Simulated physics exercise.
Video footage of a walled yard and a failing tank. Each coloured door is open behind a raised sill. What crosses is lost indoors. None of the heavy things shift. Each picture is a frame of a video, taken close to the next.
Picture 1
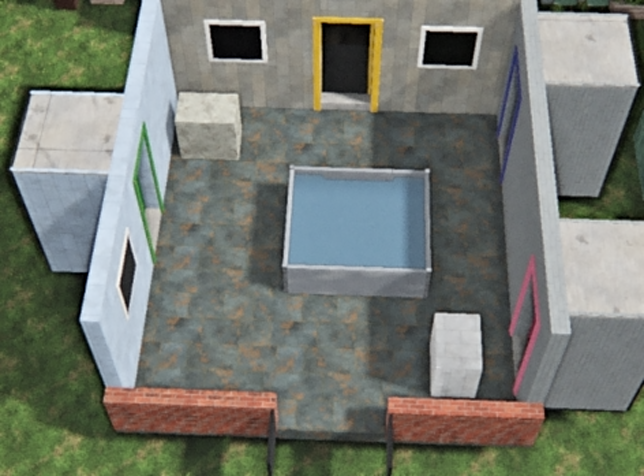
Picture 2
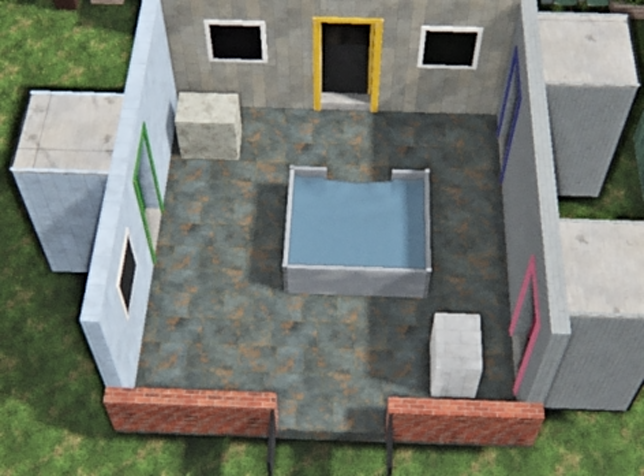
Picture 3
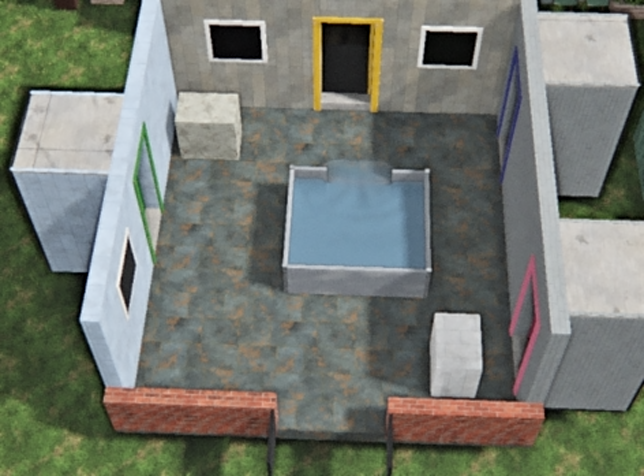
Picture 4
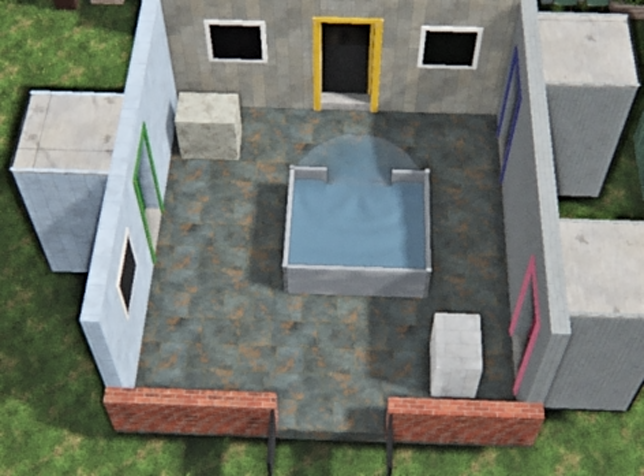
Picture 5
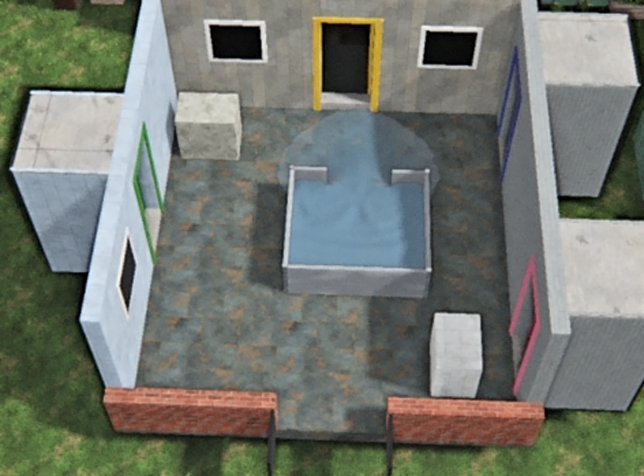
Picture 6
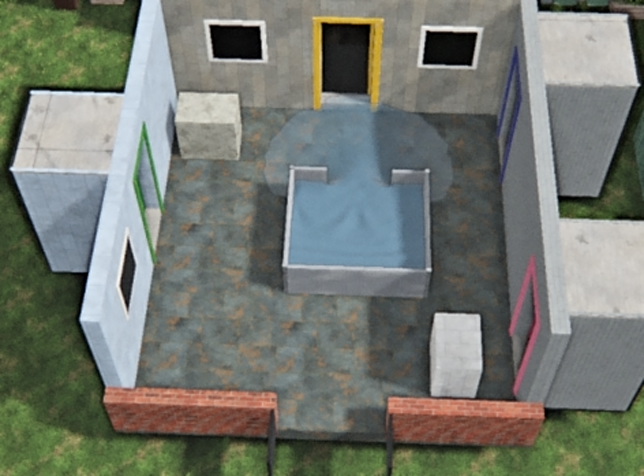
In a walled yard with coloured door surrounds, an open tank of still blue water stands on a stone floor between two pale blocks. A gap opens in the tank's far side, and water pours out through it, spreading across the floor in a widening rounded sheet toward the yellow-edged doorway.
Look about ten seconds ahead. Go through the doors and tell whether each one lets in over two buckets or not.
My prediction: Yellow door: Beyond two buckets; pink door: Beyond two buckets; blue door: Beyond two buckets; green door: Not beyond two buckets.
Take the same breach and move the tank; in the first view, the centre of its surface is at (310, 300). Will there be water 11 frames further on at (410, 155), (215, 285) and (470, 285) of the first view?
The first spot ends up sodden, the second left untouched and the third left untouched.
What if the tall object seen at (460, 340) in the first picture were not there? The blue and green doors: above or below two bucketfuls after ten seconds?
Blue exceeds it; green falls short.
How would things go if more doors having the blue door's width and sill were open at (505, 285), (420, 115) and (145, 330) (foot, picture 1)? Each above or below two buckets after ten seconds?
Each in turn, the new doors: Remains within bounds, breaks the limit, remains within bounds.
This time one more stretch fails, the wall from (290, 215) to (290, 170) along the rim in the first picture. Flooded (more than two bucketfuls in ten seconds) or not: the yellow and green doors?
The yellow one stays under; the green one is over.
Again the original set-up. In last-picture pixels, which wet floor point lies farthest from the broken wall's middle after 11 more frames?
I reckon the front has reached (179, 107) by then.
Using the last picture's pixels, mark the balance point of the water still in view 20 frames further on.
Close to pixel (350, 193).
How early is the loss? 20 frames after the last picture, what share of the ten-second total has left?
My guess would be around 55 percent.
A moment on, water covers 20 % of the floor; the yellow door over two buckets in, the pink door not reached, the blue door not reached, the green door not reached.
Next, water covers 25 % of the floor; the yellow door far over two buckets in, the pink door not reached, the blue door under two buckets in, the green door not reached.
Then, water covers 55 % of the floor; the yellow door far over two buckets in, the pink door not reached, the blue door over two buckets in, the green door wet at the sill, nothing in.
Later, water covers 90 % of the floor; the yellow door far over two buckets in, the pink door under two buckets in, the blue door over two buckets in, the green door wet at the sill, nothing in.
In the end, water covers 95 % of the floor; the yellow door far over two buckets in, the pink door over two buckets in, the blue door over two buckets in, the green door wet at the sill, nothing in.
